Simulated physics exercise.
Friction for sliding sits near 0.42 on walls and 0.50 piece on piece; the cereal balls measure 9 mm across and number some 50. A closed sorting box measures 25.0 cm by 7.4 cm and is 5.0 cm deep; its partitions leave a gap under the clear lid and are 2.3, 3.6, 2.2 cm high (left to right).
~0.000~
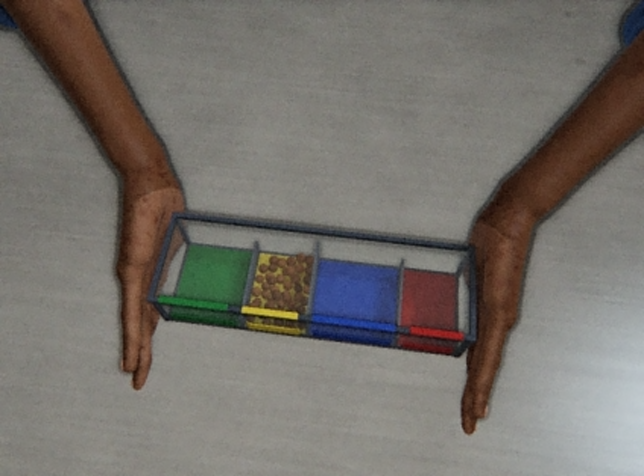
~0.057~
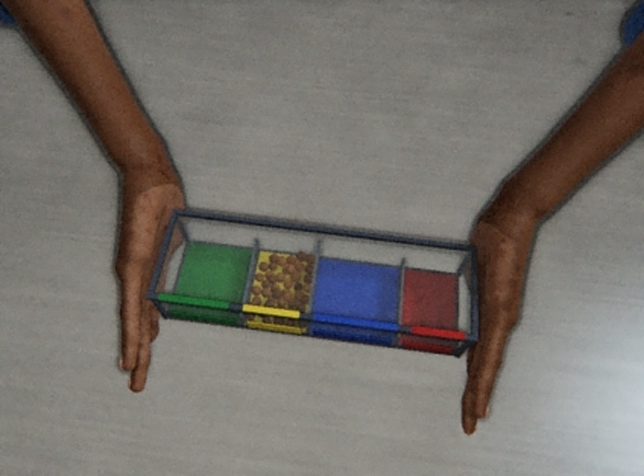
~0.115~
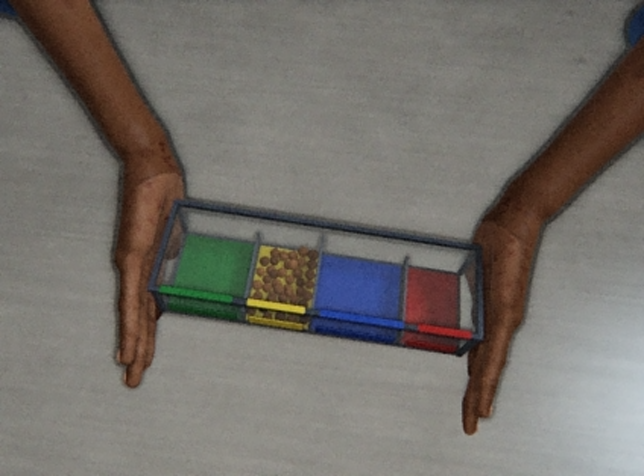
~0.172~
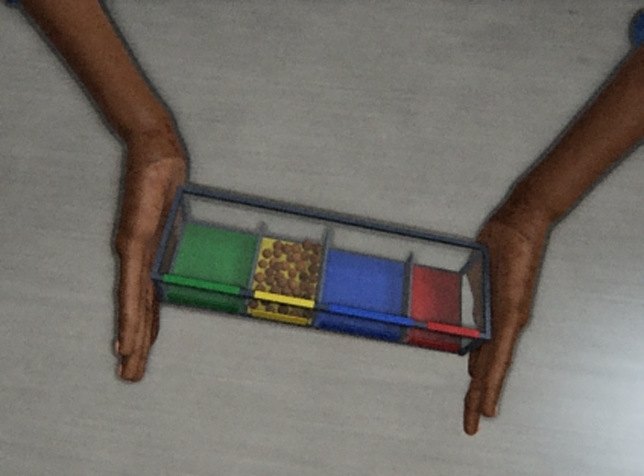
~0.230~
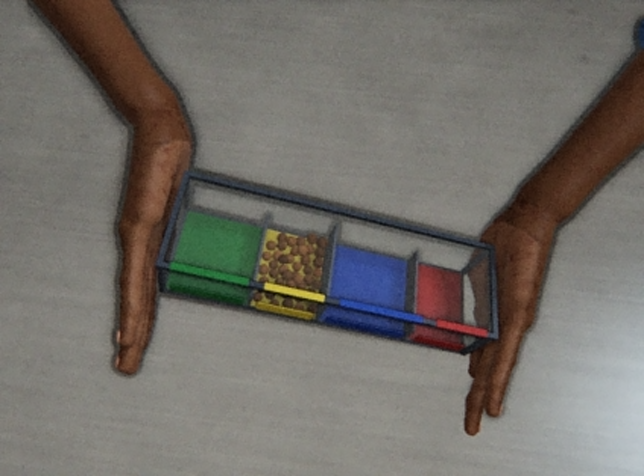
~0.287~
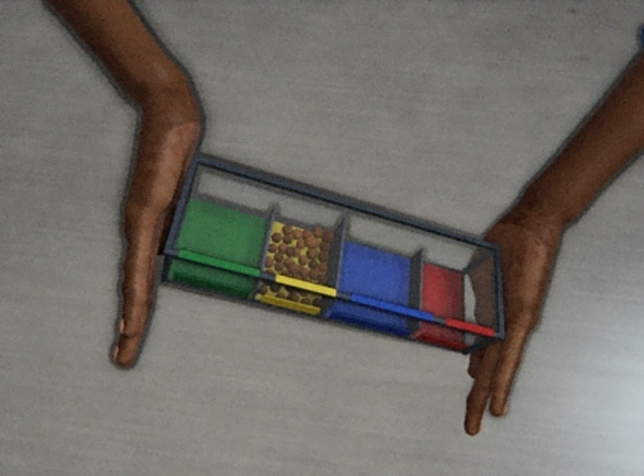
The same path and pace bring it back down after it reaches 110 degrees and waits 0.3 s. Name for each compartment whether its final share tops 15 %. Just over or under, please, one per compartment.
In the end red: Crosses the line; blue: Stays behind the line; green: Stays behind the line; yellow: Crosses the line.
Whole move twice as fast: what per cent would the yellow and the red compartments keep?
The yellow compartment would end with 35 per cent, the red one with 60 per cent.
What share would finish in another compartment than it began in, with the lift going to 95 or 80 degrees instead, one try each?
Roughly 40 percent for the first try and 10 percent for the second.
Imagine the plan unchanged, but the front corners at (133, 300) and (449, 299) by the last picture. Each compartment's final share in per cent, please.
Red = 0 %; blue = 0 %; green = 100 %; yellow = 0 %.
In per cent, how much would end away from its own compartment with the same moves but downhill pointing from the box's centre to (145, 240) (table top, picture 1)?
I'd estimate about 100 %.
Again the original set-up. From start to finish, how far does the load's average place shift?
Around 9.5 centimetres.
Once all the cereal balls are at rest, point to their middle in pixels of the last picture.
Somewhere near (445, 290) in the last picture.
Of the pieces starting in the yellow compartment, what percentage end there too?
Fraction kept: Approx. 40 %.
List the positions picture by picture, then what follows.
In the first picture, box tilt 0 degrees, front corners at (153, 297) and (470, 336); yellow 100 %.
In the second picture, box tilt 1 degrees, front corners at (153, 295) and (472, 336).
In the third picture, box tilt 5 degrees, front corners at (154, 287) and (477, 335), lowest corner right back.
In the fourth picture, box tilt 9 degrees, front corners at (157, 275) and (484, 335), lowest corner right back.
In the fifth picture, box tilt 14 degrees, front corners at (163, 263) and (492, 334), lowest corner right back.
In the sixth picture, box tilt 19 degrees, front corners at (171, 250) and (498, 334), lowest corner right back; yellow 100 %. The box's pace is about 85 degrees a second.
After 1.60 s, tilt 110 degrees; red 35 %, blue 15 %, yellow 50 %.
Then, at 2.47 s, tilt 55 degrees; red 55 %, yellow 45 %.
After 3.35 s, tilt 0 degrees; red 55 %, blue 5 %, yellow 40 %.
By 3.7 s all is still; red 55 %, blue 5 %, green 0 %, yellow 40 %.
